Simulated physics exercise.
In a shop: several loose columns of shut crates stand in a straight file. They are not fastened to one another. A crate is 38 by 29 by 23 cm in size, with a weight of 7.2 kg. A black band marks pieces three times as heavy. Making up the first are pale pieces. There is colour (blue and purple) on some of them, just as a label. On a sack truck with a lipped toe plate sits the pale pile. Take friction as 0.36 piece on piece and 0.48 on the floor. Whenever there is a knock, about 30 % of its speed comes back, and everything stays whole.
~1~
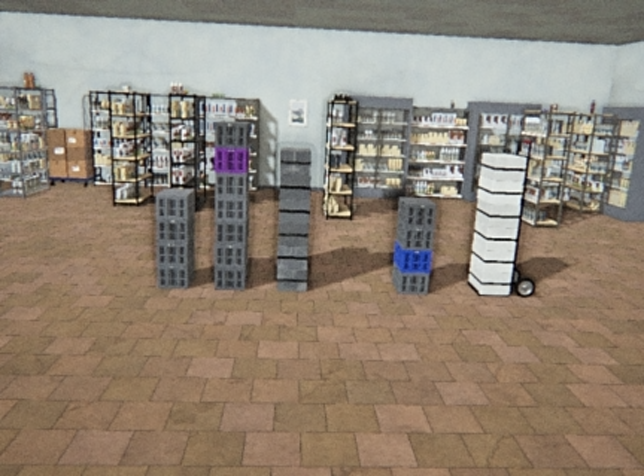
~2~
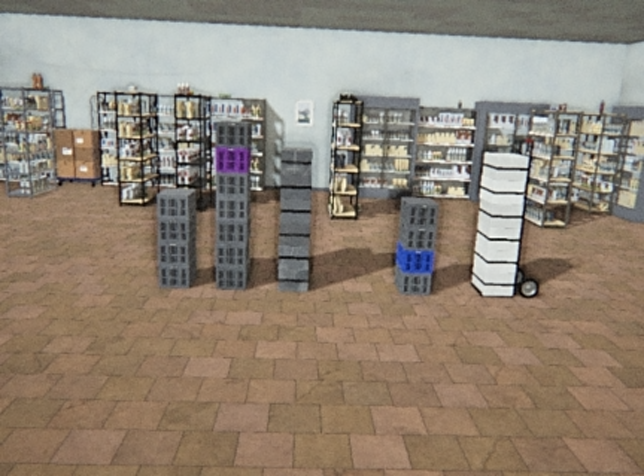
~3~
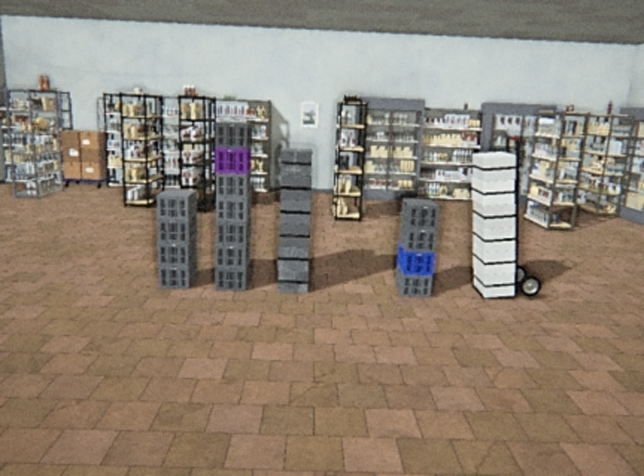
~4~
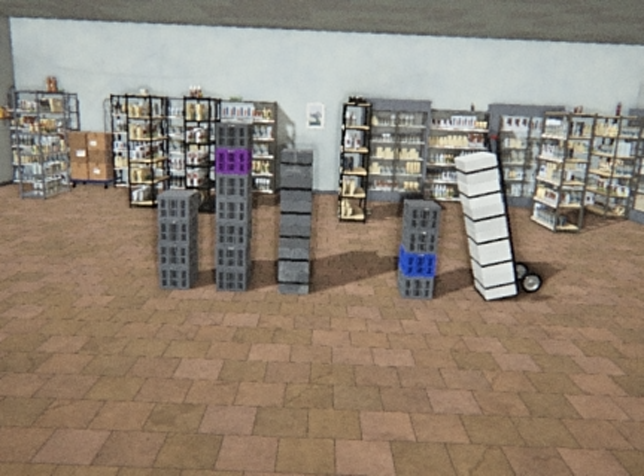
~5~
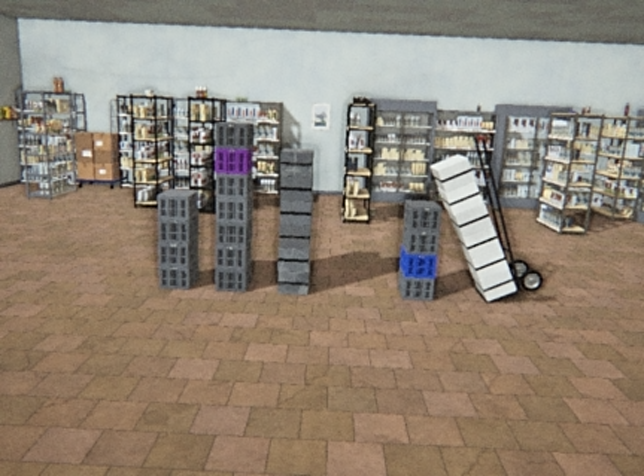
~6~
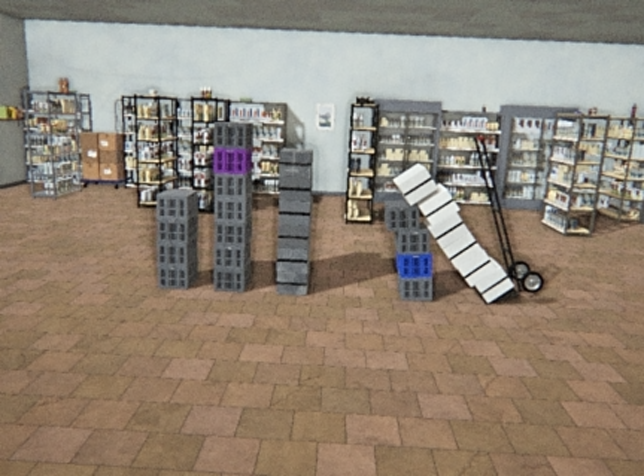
In a storeroom lined with shelves, a stack of white crates on a hand truck tipped left, slowly then further, until it leaned over the shorter grey stack with the blue crate.
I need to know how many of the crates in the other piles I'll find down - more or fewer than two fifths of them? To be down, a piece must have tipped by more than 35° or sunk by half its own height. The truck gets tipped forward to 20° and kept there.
You will find fewer than two fifths down.
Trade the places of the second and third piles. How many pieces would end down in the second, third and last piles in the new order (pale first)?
Pile by pile, you'd see second at 6, third at 2 and last at 4 down.
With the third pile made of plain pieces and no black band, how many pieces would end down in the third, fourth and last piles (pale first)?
Down at the end: Third pile 3, fourth pile 0, last pile 0.
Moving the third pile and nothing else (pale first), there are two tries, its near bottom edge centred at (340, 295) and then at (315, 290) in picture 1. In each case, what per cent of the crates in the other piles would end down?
Try 1: 80 %; try 2: 90 %.
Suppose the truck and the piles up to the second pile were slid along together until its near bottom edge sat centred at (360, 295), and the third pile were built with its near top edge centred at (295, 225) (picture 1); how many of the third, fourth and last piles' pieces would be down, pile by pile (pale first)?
Counts down - third: 3; fourth: 6; last: 4.
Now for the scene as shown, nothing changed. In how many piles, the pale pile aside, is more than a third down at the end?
In total, 1.
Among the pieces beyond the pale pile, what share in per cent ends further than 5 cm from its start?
Fraction: 25 %.
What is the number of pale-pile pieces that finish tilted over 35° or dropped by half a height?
Exactly 6 pale pieces do.
Then, 0.07 s past the last view, 6 of the pale pile down; none of the 21 other crates down, 4 disturbed; blue crate 10° from how it stood.
Then, 0.19 s past the last view, 6 of the pale pile down; none of the 21 other crates down, 4 disturbed; blue crate 19° from how it stood.
Then, 0.35 s past the last view, 6 of the pale pile down; 3 of the 21 other crates down; blue crate 43° from how it stood, 9 cm lower.
Then, 0.79 s past the last view, 6 of the pale pile down; 3 of the 21 other crates down; blue crate 69° from how it stood, 16 cm lower.
In the end, 6 of the pale pile down; 3 of the 21 other crates down; blue crate 68° from how it stood, 16 cm lower; purple crate unmoved. That is 14 per cent. From the last view, middles, blue crate near (361, 275), purple crate near (234, 159).
